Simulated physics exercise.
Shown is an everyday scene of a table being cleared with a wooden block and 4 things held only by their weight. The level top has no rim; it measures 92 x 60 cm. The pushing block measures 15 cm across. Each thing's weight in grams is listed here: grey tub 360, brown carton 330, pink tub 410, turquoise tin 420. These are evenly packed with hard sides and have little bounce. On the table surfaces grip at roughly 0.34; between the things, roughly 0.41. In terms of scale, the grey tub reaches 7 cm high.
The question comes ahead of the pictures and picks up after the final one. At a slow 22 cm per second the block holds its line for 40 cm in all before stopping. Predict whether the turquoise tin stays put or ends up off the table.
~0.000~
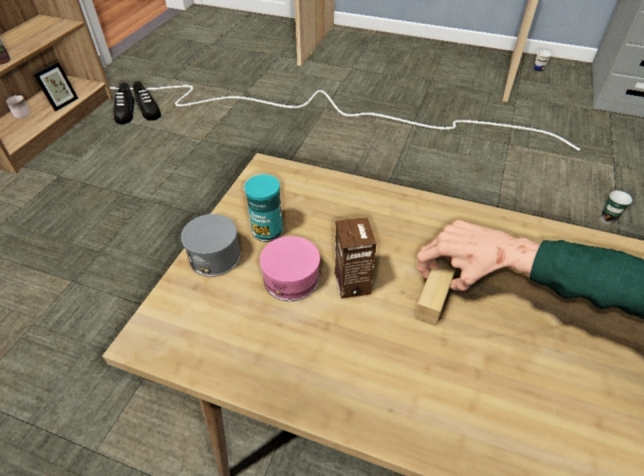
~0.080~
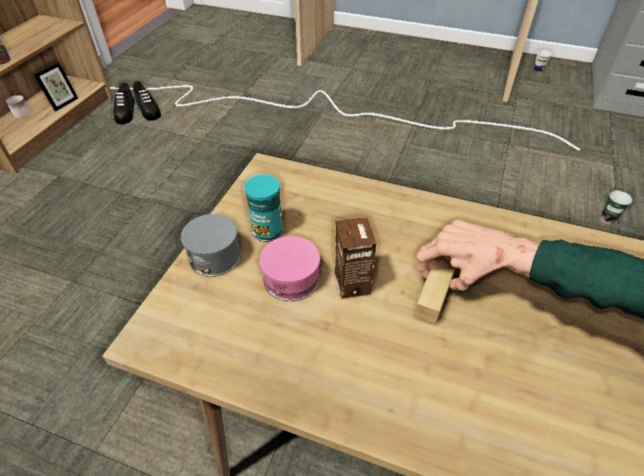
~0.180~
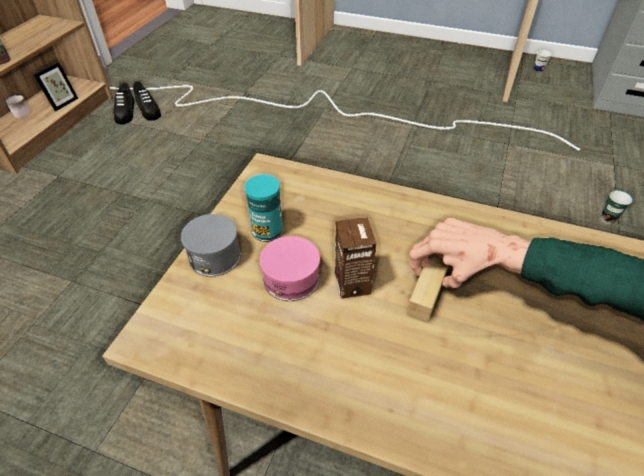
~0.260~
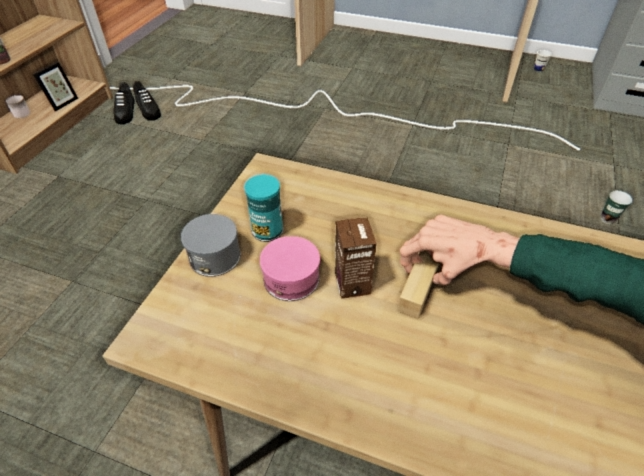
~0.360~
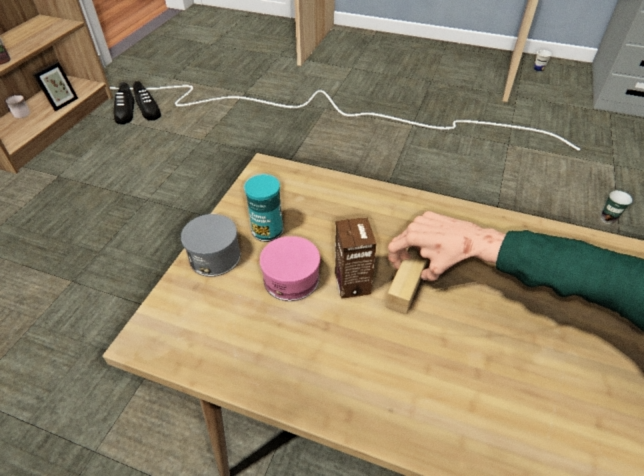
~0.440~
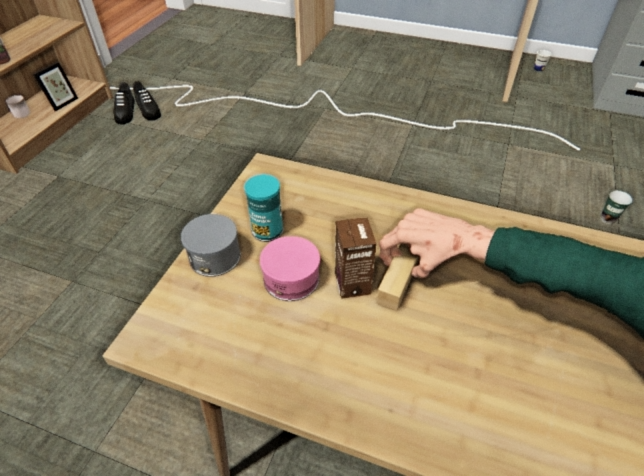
It's going to part company with the table.
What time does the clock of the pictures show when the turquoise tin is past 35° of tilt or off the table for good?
It happens at about 1.9 s.
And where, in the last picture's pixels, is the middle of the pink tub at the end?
It comes to rest somewhere around (226, 265).
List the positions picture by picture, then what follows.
Block slid 0 cm; turquoise tin (265, 209); grey tub (212, 245), in the first frame.
Block slid 0 cm; pink tub (291, 269); grey tub (212, 245), in the second frame.
Block slid 1 cm; brown carton (354, 260); pink tub (291, 269), in the third frame.
Block slid 3 cm; grey tub (212, 245); brown carton (354, 260), in the fourth frame.
Block slid 5 cm; pink tub (291, 269); grey tub (212, 245), in the fifth frame.
Block slid 7 cm; turquoise tin (265, 209); brown carton (354, 260), in the sixth frame.
After 1.34 s, block slid 27 cm; turquoise tin moved 2 cm near (258, 206); brown carton moved 17 cm; pink tub moved 9 cm.
After 2.14 s, block slid 40 cm; turquoise tin now off the table; brown carton moved 30 cm; pink tub moved 12 cm.
In the end (2.6 s), off the table, turquoise tin; not toppled but over 4 cm from the start, grey tub, brown carton and pink tub.
